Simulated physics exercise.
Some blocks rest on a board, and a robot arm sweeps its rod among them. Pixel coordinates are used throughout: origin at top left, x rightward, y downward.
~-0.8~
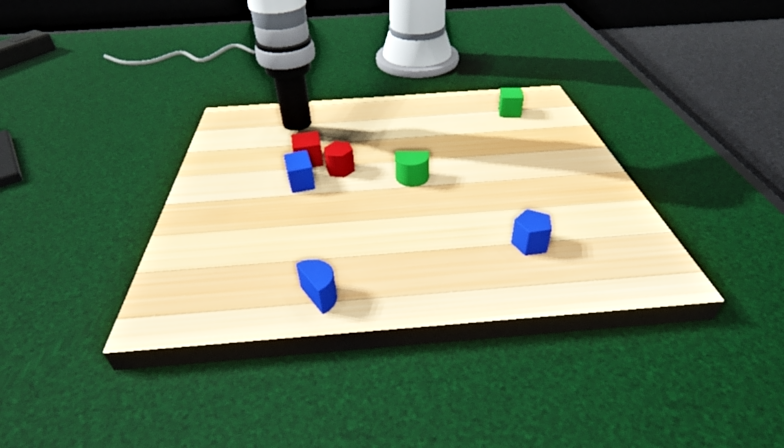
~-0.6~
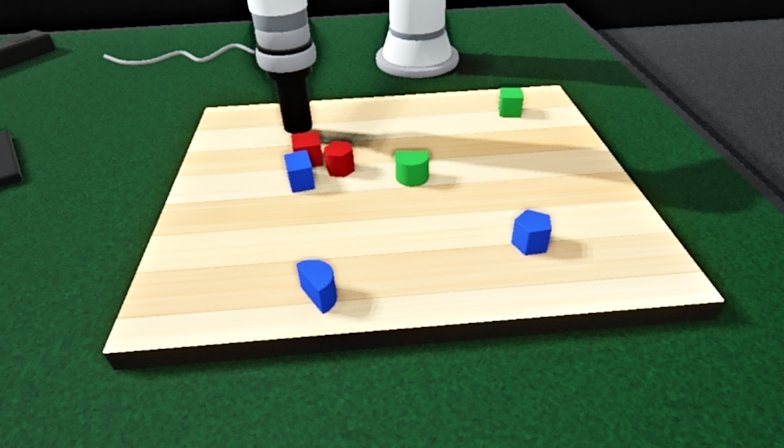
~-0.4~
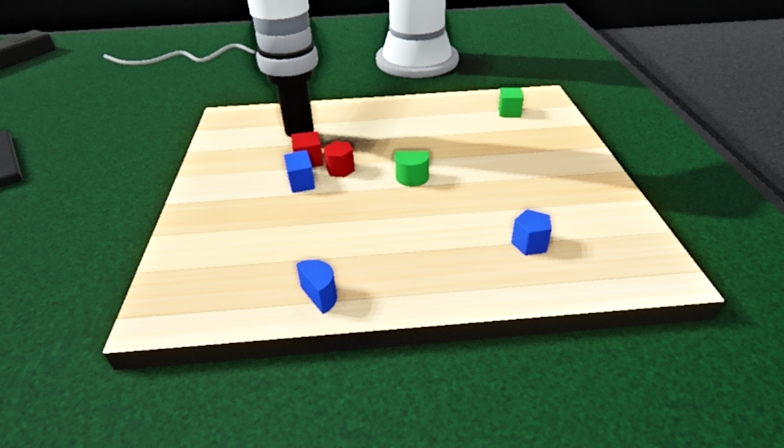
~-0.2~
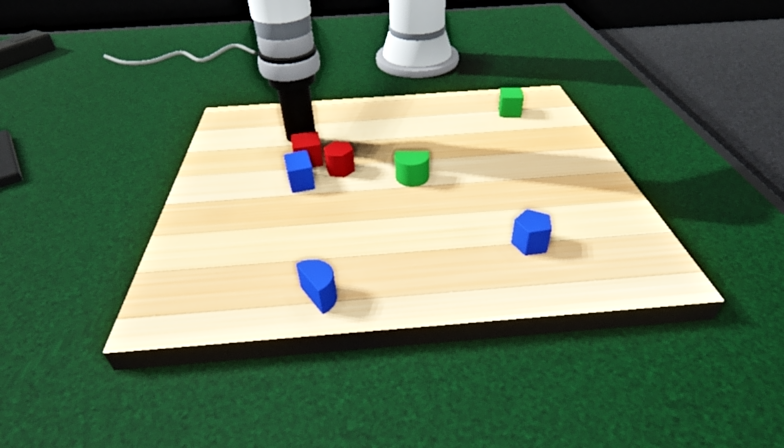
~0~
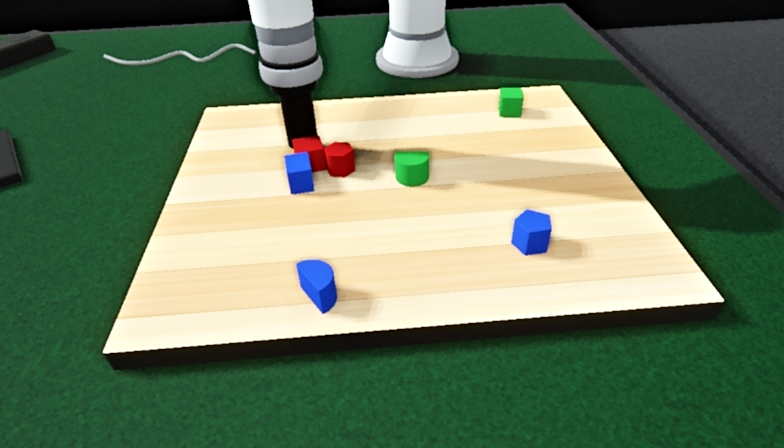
Robot arm lowering its black rod slowly toward a cluster of blocks on a wooden board, nudging the red square piece slightly.
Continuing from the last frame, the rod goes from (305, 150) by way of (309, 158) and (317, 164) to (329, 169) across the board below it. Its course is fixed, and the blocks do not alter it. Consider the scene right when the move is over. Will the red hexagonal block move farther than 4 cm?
No.
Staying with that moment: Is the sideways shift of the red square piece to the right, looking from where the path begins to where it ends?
My answer is yes.
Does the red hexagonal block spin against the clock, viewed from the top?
Final answer: Yes.
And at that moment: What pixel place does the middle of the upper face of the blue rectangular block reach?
Its top face will be centred at roughly (295, 181).
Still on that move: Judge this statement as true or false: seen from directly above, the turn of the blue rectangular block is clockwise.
That statement is accurate.
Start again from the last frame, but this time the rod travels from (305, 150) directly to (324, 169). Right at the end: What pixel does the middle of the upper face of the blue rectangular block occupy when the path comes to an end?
My prediction: (293, 182).
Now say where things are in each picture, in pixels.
Lower end of the rod at (297, 124), tops of blocks, blue rectangular block at (297, 160), red square piece at (305, 139), red hexagonal block at (338, 148), in the first frame.
Rod at (298, 127), blocks as before, in the second frame.
Rod at (300, 131), blocks as before, in the third frame.
Rod at (301, 136), blocks as before, in the fourth frame.
Rod at (308, 144), blue rectangular block at (297, 162), red square piece at (308, 144), red hexagonal block at (339, 148), in the fifth frame.
What follows on the original path. Halfway along, rod at (312, 154); blue rectangular block at (296, 175); red square piece at (313, 156); red hexagonal block at (343, 149).
At the end, rod at (328, 161); blue rectangular block at (295, 181), turned 30° clockwise; red square piece at (323, 166), turned 35° clockwise; red hexagonal block at (356, 152), turned 55° anticlockwise.
